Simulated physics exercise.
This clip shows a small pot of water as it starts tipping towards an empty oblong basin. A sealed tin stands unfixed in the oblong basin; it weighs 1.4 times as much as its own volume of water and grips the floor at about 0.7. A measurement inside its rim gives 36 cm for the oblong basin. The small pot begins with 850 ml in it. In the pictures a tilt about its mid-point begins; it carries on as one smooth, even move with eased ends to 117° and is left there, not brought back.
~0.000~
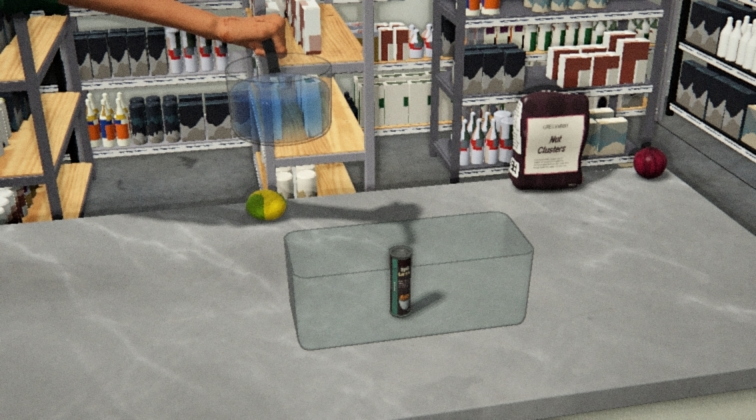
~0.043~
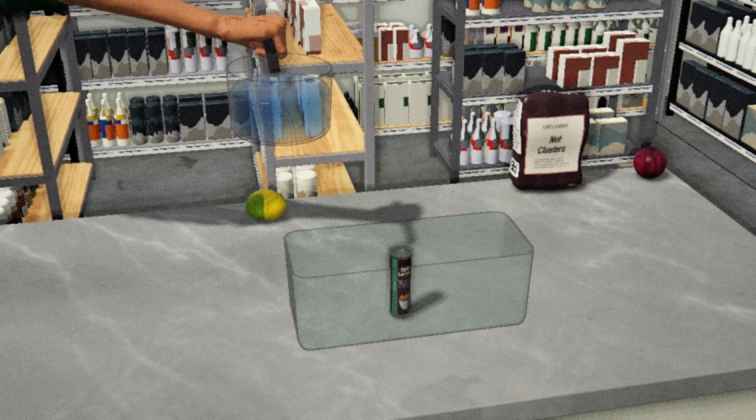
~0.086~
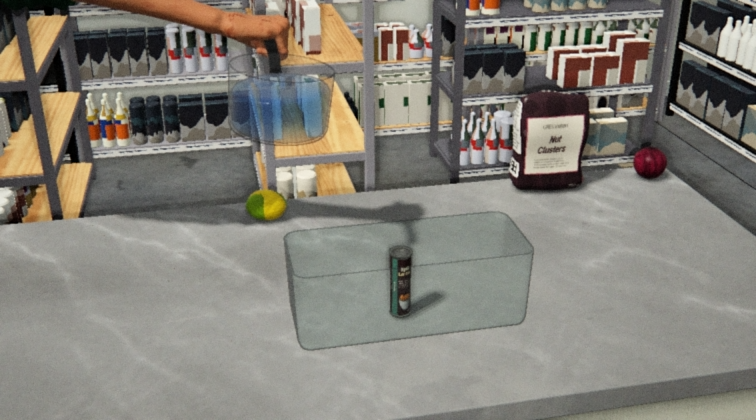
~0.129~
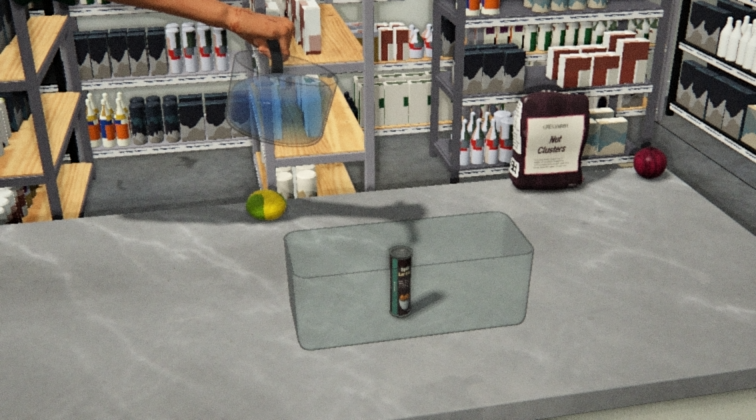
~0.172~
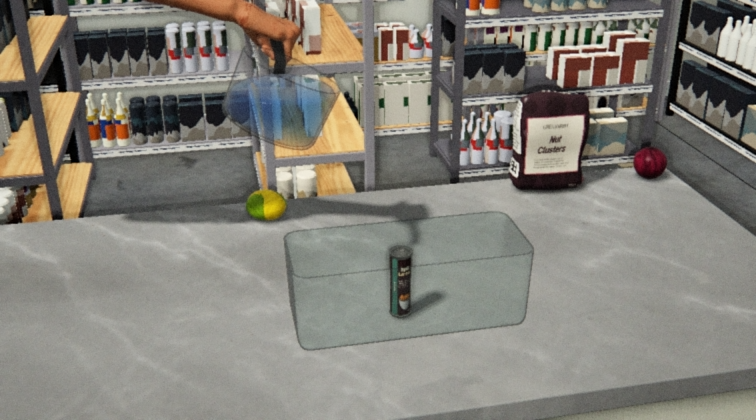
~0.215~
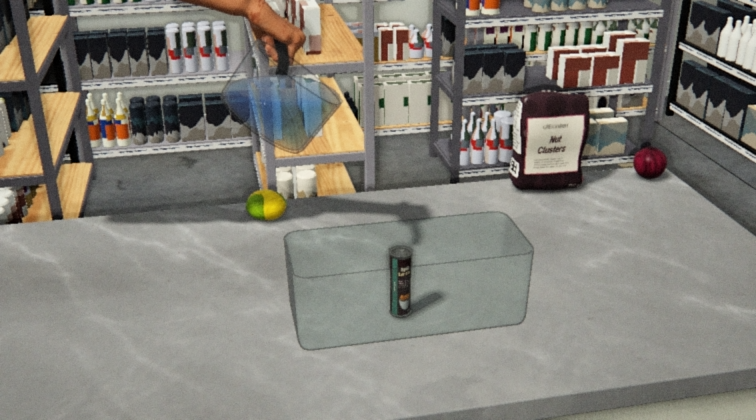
In a store aisle, a hand tilting a small clear pot of blue water rightward above a grey counter with an oblong basin.
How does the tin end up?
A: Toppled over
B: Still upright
A, toppled over.
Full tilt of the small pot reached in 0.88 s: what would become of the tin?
It tumbles over, then.
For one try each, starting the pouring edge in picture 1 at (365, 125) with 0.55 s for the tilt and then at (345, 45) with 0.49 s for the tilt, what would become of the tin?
Try 1: Tipped over; try 2: Tipped over.
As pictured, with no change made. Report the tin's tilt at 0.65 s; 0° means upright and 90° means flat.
It sits at roughly 5°.
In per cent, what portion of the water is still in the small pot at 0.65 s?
Roughly 3 percent remains.
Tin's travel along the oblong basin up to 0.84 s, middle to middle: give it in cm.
I'd put it at around 6 centimetres.
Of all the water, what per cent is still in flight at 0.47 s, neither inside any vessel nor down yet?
Roughly 66 percent.
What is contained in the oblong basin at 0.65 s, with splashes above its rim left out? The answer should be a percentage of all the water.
I'd put it at roughly 82 per cent.
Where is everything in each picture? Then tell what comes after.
In the first frame, it leans 0°; its right rim is at (330, 65); the water meets the walls at (229, 90) and (328, 83); the oblong basin's rim runs from (289, 256) to (520, 232); the tin's top is at (401, 255).
In the second frame, it leans 2°; its right rim is at (331, 67); the water meets the walls at (230, 90) and (328, 83).
In the third frame, it leans 7°; its right rim is at (333, 71); the water meets the walls at (230, 89) and (329, 84).
In the fourth frame, it leans 15°; its right rim is at (336, 79); the water meets the walls at (231, 90) and (332, 86).
In the fifth frame, it leans 26°; its right rim is at (339, 89); the water meets the walls at (229, 89) and (334, 87).
In the sixth frame, it leans 39°; its right rim is at (338, 102); the water meets the walls at (226, 87) and (335, 92); 1 per cent is over the edge.
Then, 0.47 s in, the tilt is 110° and 27 per cent is still to pour; the tin stands where it began.
Then, 0.65 s in, the tilt is 117° and 3 per cent is still to pour; the tin stands 2 cm from where it began.
Then, 0.84 s in, the tilt is 117° and 0 per cent is still to pour; the tin leans 38°.
Then, 1.05 s in, the tilt is 117° and 0 per cent is still to pour; the tin lies on its side.
Finally, the tin lies on its side.
